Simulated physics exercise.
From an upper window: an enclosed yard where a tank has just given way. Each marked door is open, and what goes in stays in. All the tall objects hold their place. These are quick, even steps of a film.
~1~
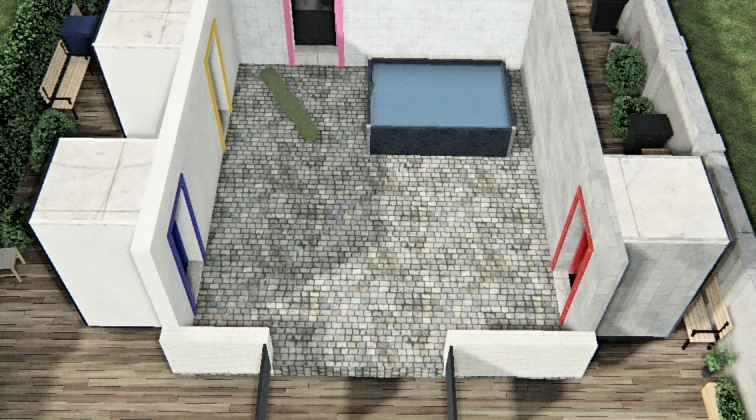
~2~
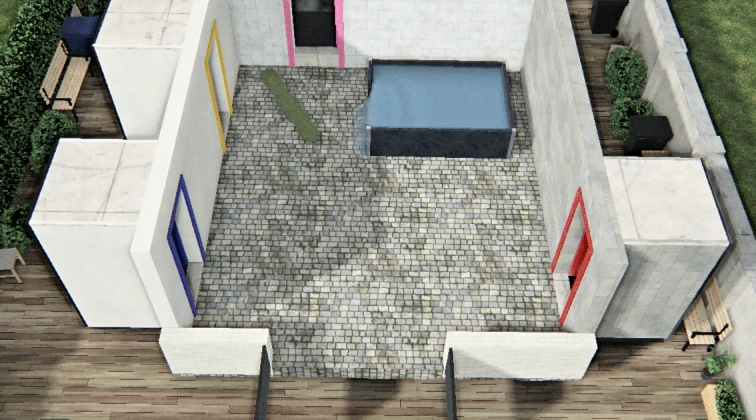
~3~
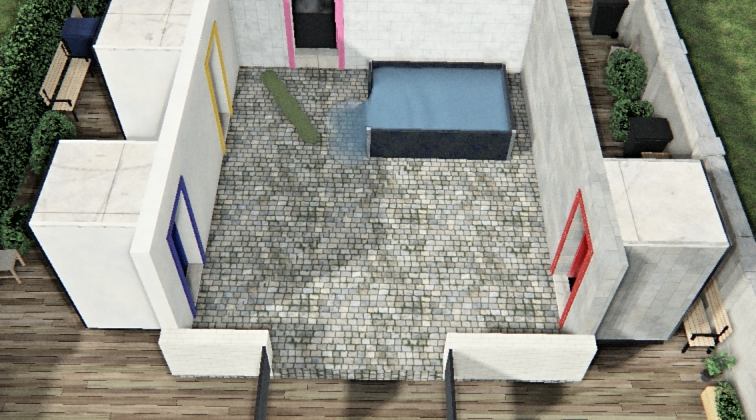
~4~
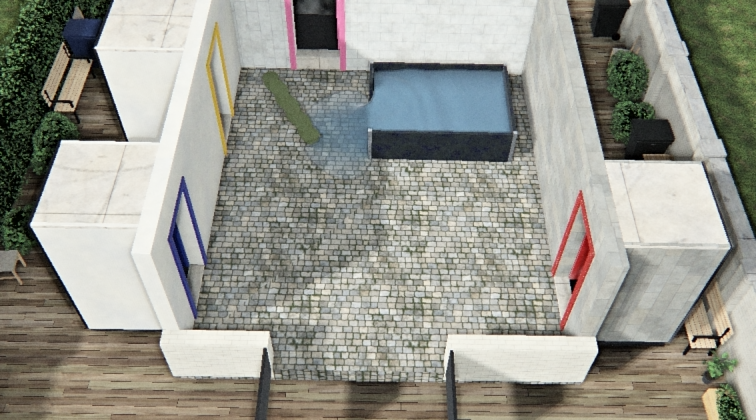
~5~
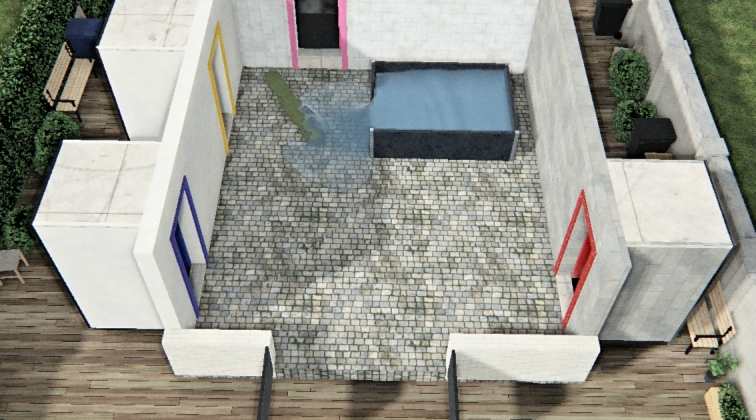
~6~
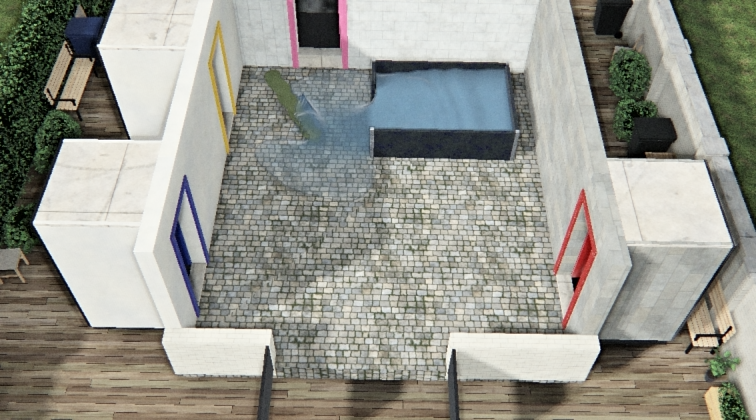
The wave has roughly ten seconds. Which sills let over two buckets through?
One by one: The yellow door lets in a lot; the red door lets in a lot; the pink door admits no more than that; the blue door lets in a lot.
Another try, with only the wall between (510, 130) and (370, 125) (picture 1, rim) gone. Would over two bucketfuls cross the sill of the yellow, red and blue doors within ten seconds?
Then: Yellow is under, red passes that mark, blue takes more.
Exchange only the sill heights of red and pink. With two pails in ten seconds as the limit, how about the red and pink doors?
Then: Red holds, pink floods.
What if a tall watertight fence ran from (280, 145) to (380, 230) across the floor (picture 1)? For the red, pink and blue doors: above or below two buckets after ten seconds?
Then: Red door takes more; pink door stays under; blue door is under.
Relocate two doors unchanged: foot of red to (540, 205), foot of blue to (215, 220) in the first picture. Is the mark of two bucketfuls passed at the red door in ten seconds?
My reading: The red door lets less in.
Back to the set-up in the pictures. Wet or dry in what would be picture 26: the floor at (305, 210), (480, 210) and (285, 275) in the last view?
In that order: Covered, not flooded, under water.
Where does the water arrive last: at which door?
The red one.
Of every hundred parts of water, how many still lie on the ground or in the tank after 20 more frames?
Near 98 in a hundred.
A moment on, water covers 25 % of the floor; the yellow door wet at the sill, nothing in, the red door not reached, the pink door wet at the sill, nothing in, the blue door not reached.
Next, water covers 35 % of the floor; the yellow door under two buckets in, the red door not reached, the pink door wet at the sill, nothing in, the blue door wet at the sill, nothing in.
Then, water covers 50 % of the floor; the yellow door over two buckets in, the red door not reached, the pink door under two buckets in, the blue door under two buckets in.
Later, water covers 75 % of the floor; the yellow door over two buckets in, the red door not reached, the pink door under two buckets in, the blue door over two buckets in.
In the end, water covers 90 % of the floor; the yellow door over two buckets in, the red door over two buckets in, the pink door under two buckets in, the blue door far over two buckets in.
